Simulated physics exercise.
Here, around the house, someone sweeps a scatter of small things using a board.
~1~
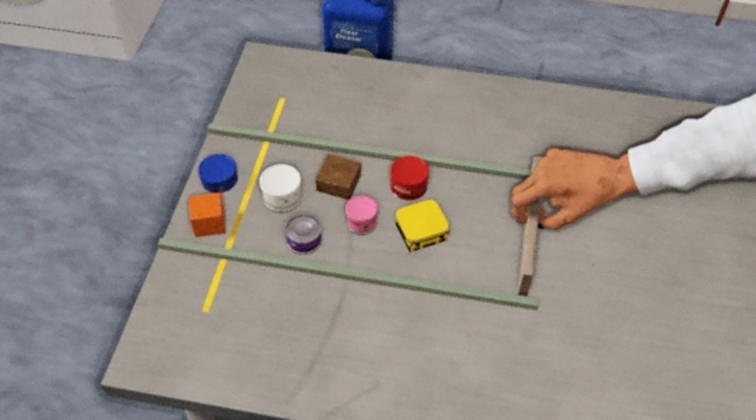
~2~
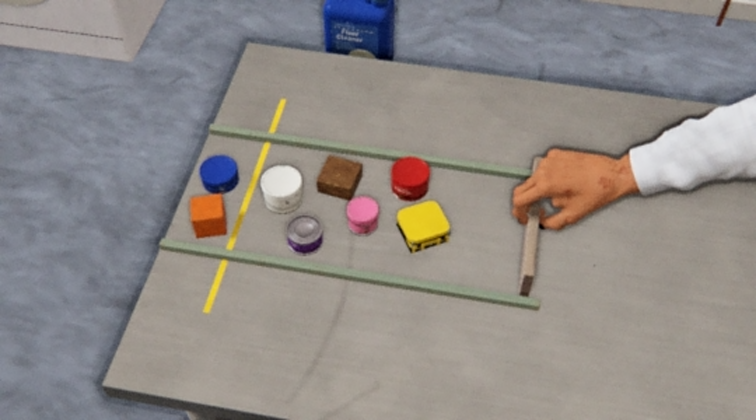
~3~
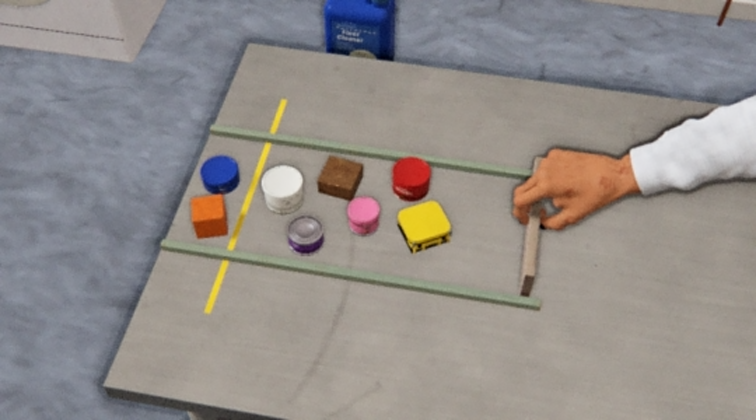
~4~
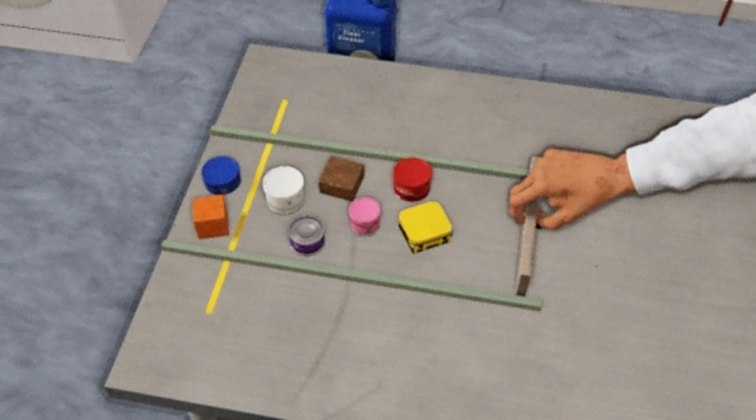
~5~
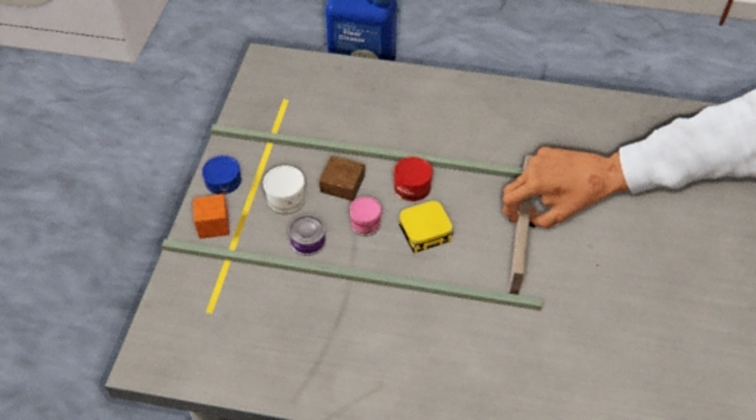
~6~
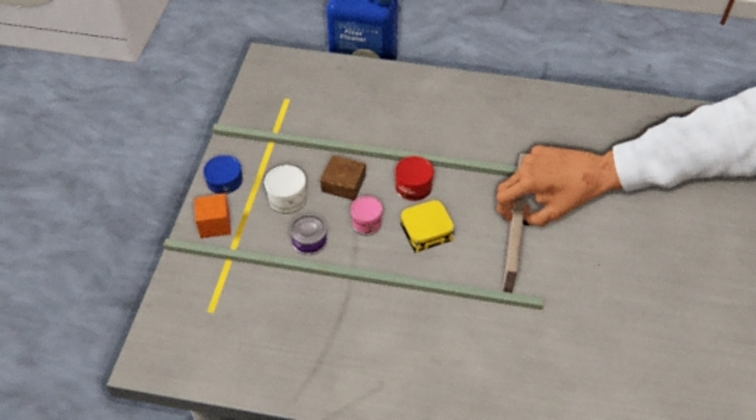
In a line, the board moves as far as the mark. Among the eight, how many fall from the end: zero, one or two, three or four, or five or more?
Falling from the end: One or two.
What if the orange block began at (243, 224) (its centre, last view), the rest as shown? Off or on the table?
Result: Orange block saved.
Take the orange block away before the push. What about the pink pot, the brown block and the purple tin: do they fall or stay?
As for the pink pot, it holds; the brown block holds; and the purple tin holds.
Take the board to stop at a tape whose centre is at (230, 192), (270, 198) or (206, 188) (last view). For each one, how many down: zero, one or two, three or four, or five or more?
So, one after another, I'd give at least five; one or two; 5 or more.
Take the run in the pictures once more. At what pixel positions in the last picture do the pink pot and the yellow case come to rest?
The pink pot finishes at (193, 192); the yellow case finishes at (232, 187).
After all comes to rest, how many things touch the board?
At rest, 3 are in contact.
Early on, none off yet; blue tub at rest near (223, 175); orange block at rest near (213, 216); white pot at rest near (286, 190).
A while later, none off yet; blue tub moving near (215, 171); orange block at rest near (213, 216); white pot travelled about its own width near (247, 182).
Finally, the number that fall off is one or two; lost, white pot and blue tub.
